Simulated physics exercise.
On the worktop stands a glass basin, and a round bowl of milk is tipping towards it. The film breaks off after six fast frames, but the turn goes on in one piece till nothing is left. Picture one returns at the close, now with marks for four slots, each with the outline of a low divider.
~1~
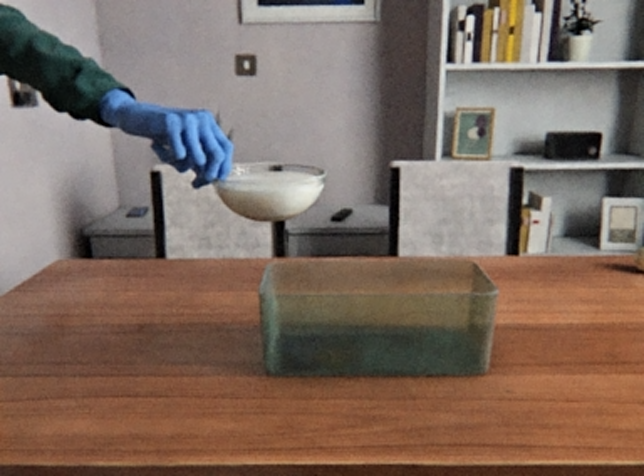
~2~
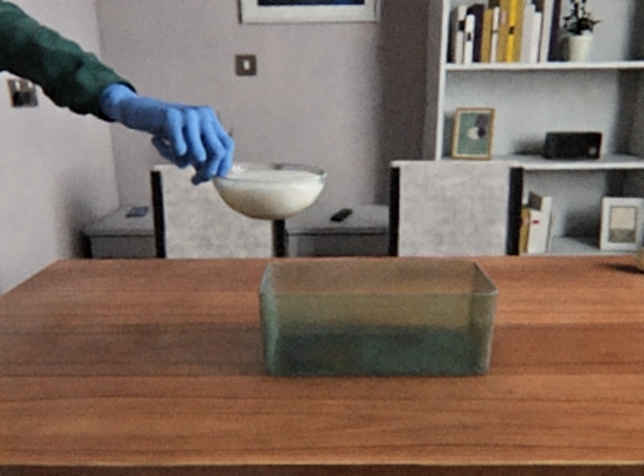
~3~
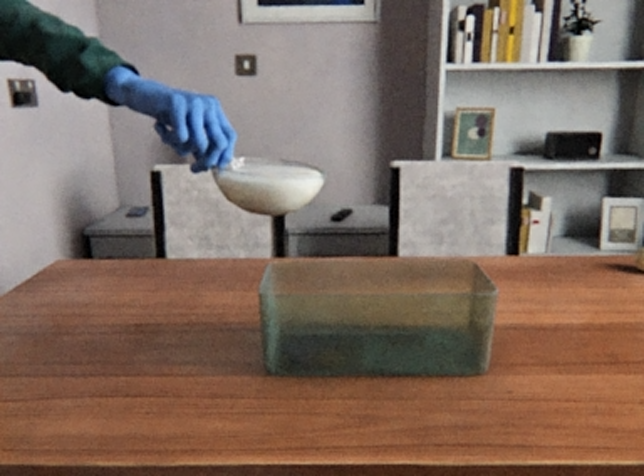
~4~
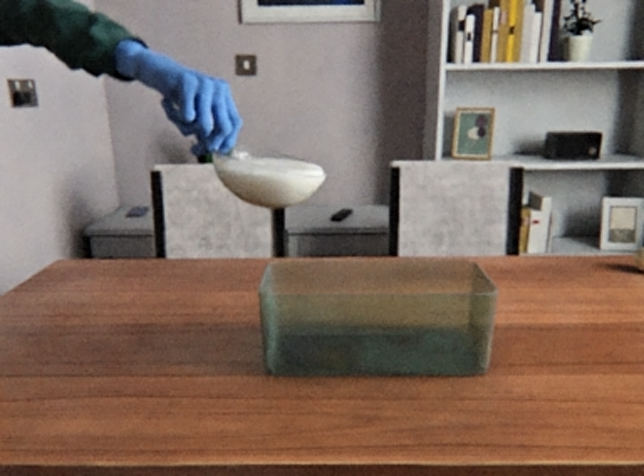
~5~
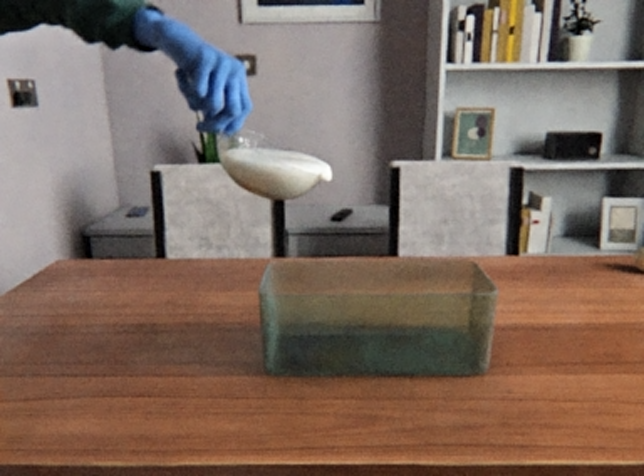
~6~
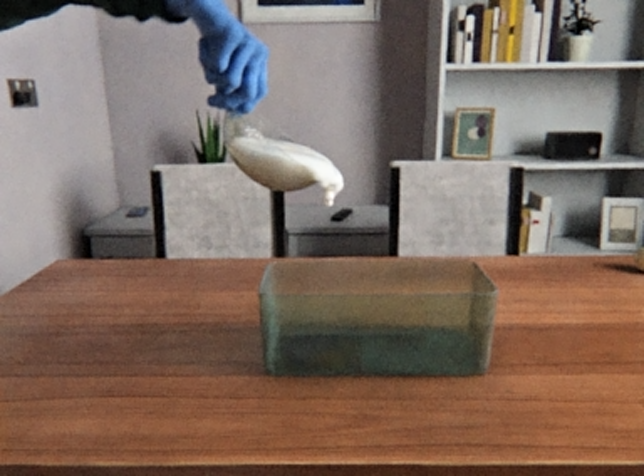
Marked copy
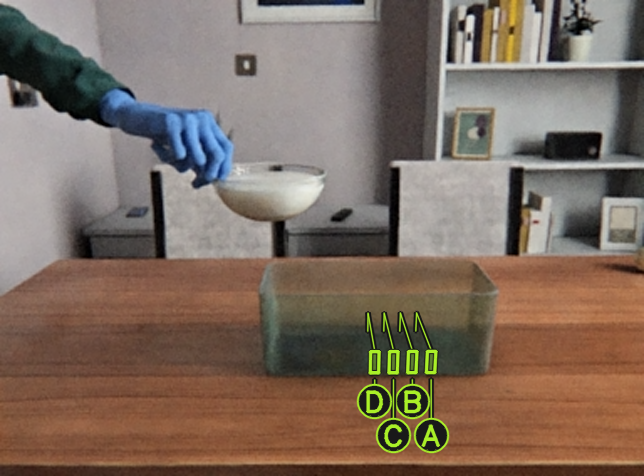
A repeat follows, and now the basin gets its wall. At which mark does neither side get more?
Place B does it best.
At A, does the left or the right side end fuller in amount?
More ends on the left.
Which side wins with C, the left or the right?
The right side.
On the marked copy, A at (431, 379); B at (412, 379); C at (393, 379); D at (374, 379).
With A, about 73 % ends left of the wall and 25 % right of it.
With B, about 45 % ends left of the wall and 53 % right of it.
With C, about 30 % ends left of the wall and 68 % right of it.
With D, about 21 % ends left of the wall and 77 % right of it.
